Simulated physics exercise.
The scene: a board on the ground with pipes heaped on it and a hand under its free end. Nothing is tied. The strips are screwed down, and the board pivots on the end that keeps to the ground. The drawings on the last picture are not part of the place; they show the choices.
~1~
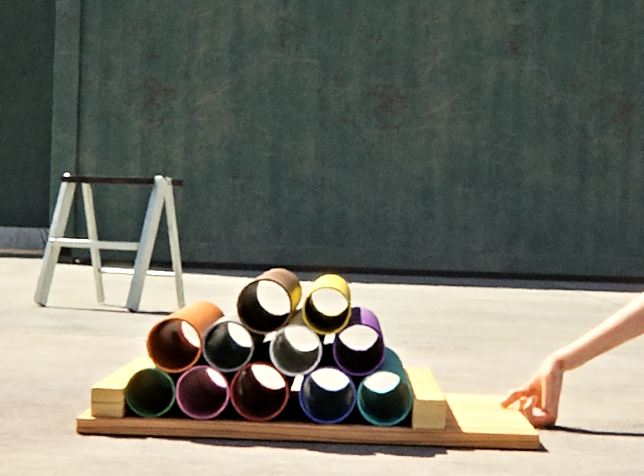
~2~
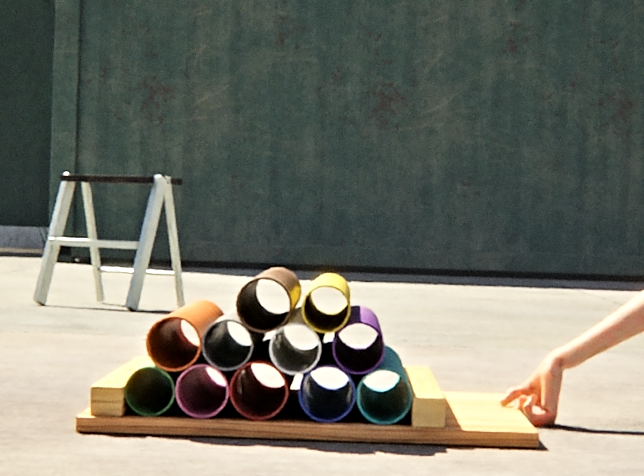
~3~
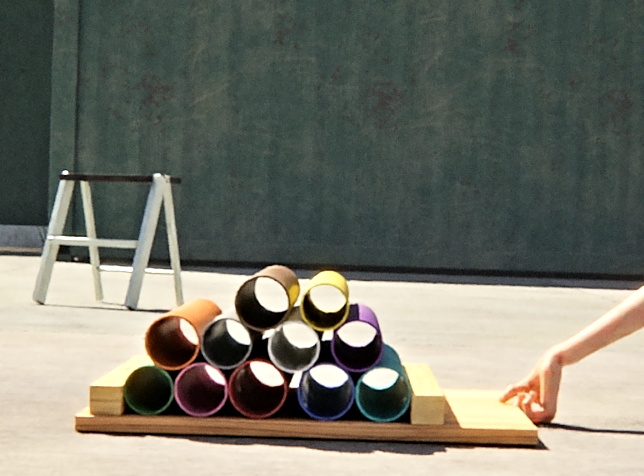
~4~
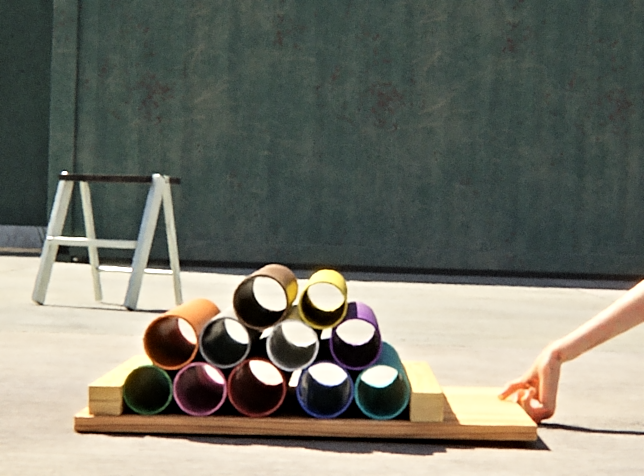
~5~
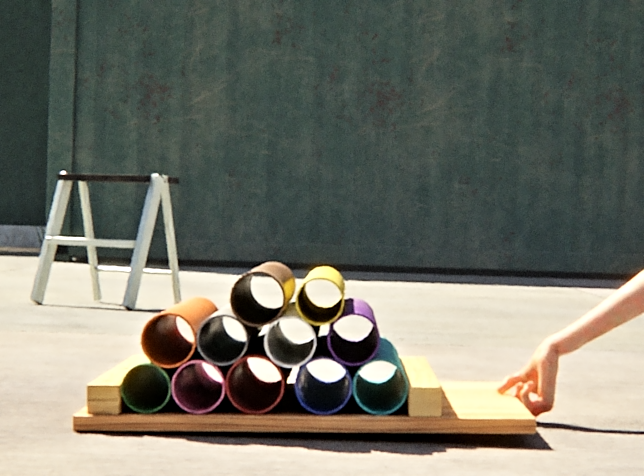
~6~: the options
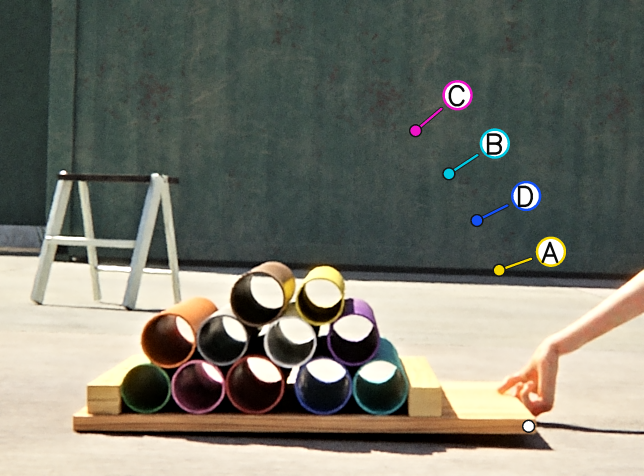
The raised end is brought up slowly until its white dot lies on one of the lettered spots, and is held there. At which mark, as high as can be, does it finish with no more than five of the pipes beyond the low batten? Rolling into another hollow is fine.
Lift it to D and no more.
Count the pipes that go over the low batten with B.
At B the number is six.
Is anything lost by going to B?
Yes, at B.
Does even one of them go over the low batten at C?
Yes.
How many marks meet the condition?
Two of them.
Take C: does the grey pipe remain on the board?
The grey pipe: No.
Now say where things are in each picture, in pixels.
Board (312, 398); green pipe (150, 393); pink pipe (203, 393), in the first picture.
Pink pipe (202, 391); red pipe (259, 391), in the second picture.
Board (311, 395); turquoise pipe (383, 394); white pipe (294, 347), in the third picture.
Board (310, 393); green pipe (148, 390); pink pipe (200, 389), in the fourth picture.
Board (308, 391); green pipe (146, 388); pink pipe (198, 387), in the fifth picture.
On the marked copy, A at (499, 270); B at (449, 174); C at (416, 131); D at (477, 221); the white dot at (529, 426).
With D. Early on, board at 17°.
Further on, board at 28°.
At the end, board at 28°, four over the low batten (white, orange, grey, brown).
As for the rest, A three over the low batten (orange, grey, brown); B six over the low batten; C six over the low batten.
